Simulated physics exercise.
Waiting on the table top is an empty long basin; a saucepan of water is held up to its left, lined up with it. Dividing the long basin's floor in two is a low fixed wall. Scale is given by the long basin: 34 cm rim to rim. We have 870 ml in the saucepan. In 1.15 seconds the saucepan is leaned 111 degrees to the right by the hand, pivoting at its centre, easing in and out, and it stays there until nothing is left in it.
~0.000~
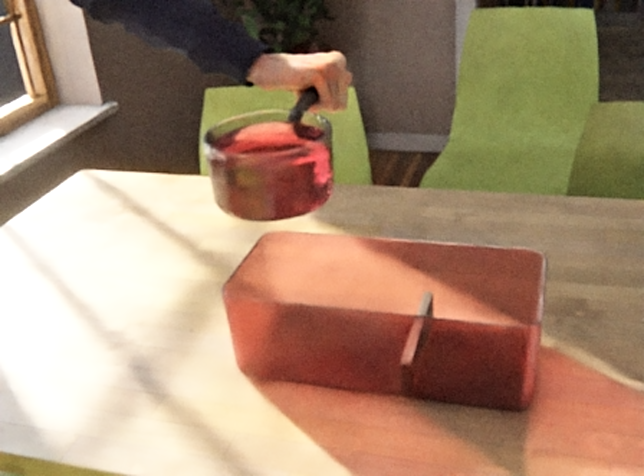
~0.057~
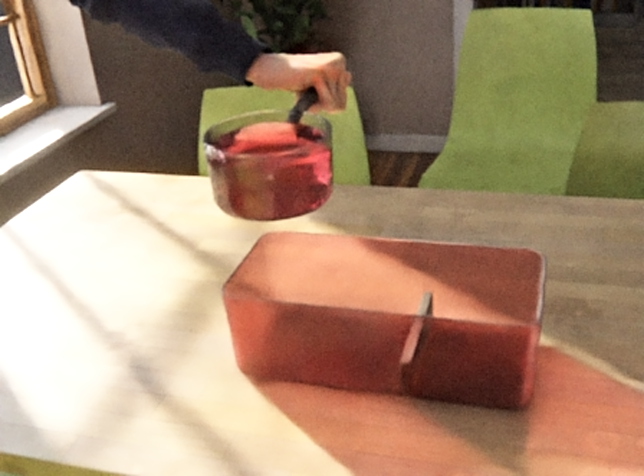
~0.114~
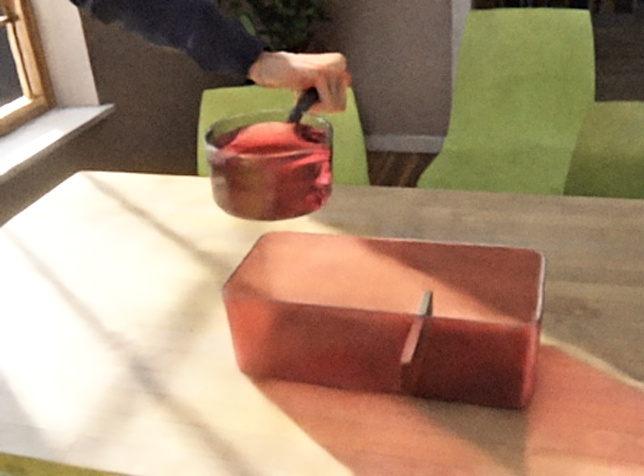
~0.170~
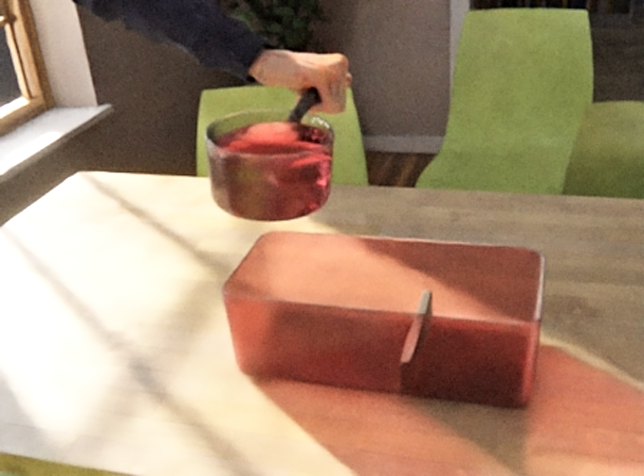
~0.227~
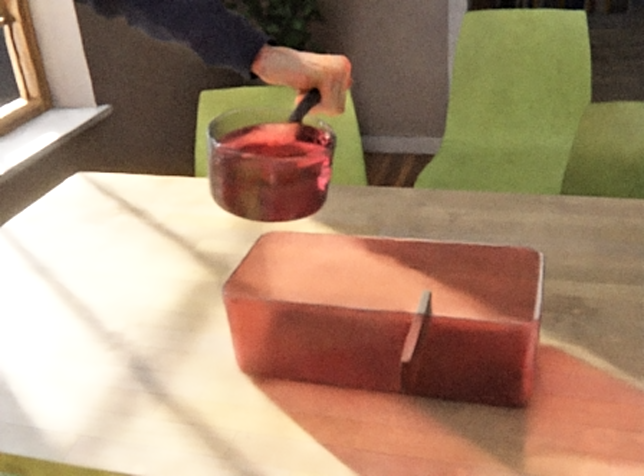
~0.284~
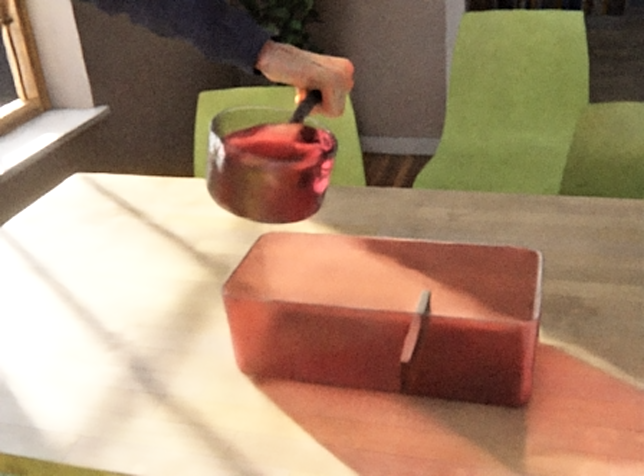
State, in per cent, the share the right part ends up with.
The right part ends up with roughly 20 %.
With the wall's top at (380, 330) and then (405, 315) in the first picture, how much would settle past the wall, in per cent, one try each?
65 then 40 %.
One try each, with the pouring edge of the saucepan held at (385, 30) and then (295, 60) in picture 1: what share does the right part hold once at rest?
Near 85 in a hundred on the first go and near 10 in a hundred on the second.
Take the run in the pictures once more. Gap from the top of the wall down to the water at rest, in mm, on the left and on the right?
About 20 mm left, about 34 mm right.
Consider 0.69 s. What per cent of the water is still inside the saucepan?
Roughly 48 per cent.
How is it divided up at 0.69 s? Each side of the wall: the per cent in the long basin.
Roughly 16 sits left and 5 sits right.
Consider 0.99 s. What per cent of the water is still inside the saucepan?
Close to 7 percent of the total.
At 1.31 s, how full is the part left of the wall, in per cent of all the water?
Roughly 78 percent.
Then, 0.69 s in, the tilt is 73° and 49 per cent is still to pour, 16 is left of the wall and 5 right of it.
Then, 0.99 s in, the tilt is 106° and 7 per cent is still to pour, 67 is left of the wall and 19 right of it.
Then, 1.31 s in, the tilt is 111° and 0 per cent is still to pour, 78 is left of the wall and 20 right of it.
Then, 1.65 s in, the tilt is 111° and 0 per cent is still to pour, 78 is left of the wall and 20 right of it.
Finally, 78 per cent lies left of the wall, 20 right of it and 2 outside.
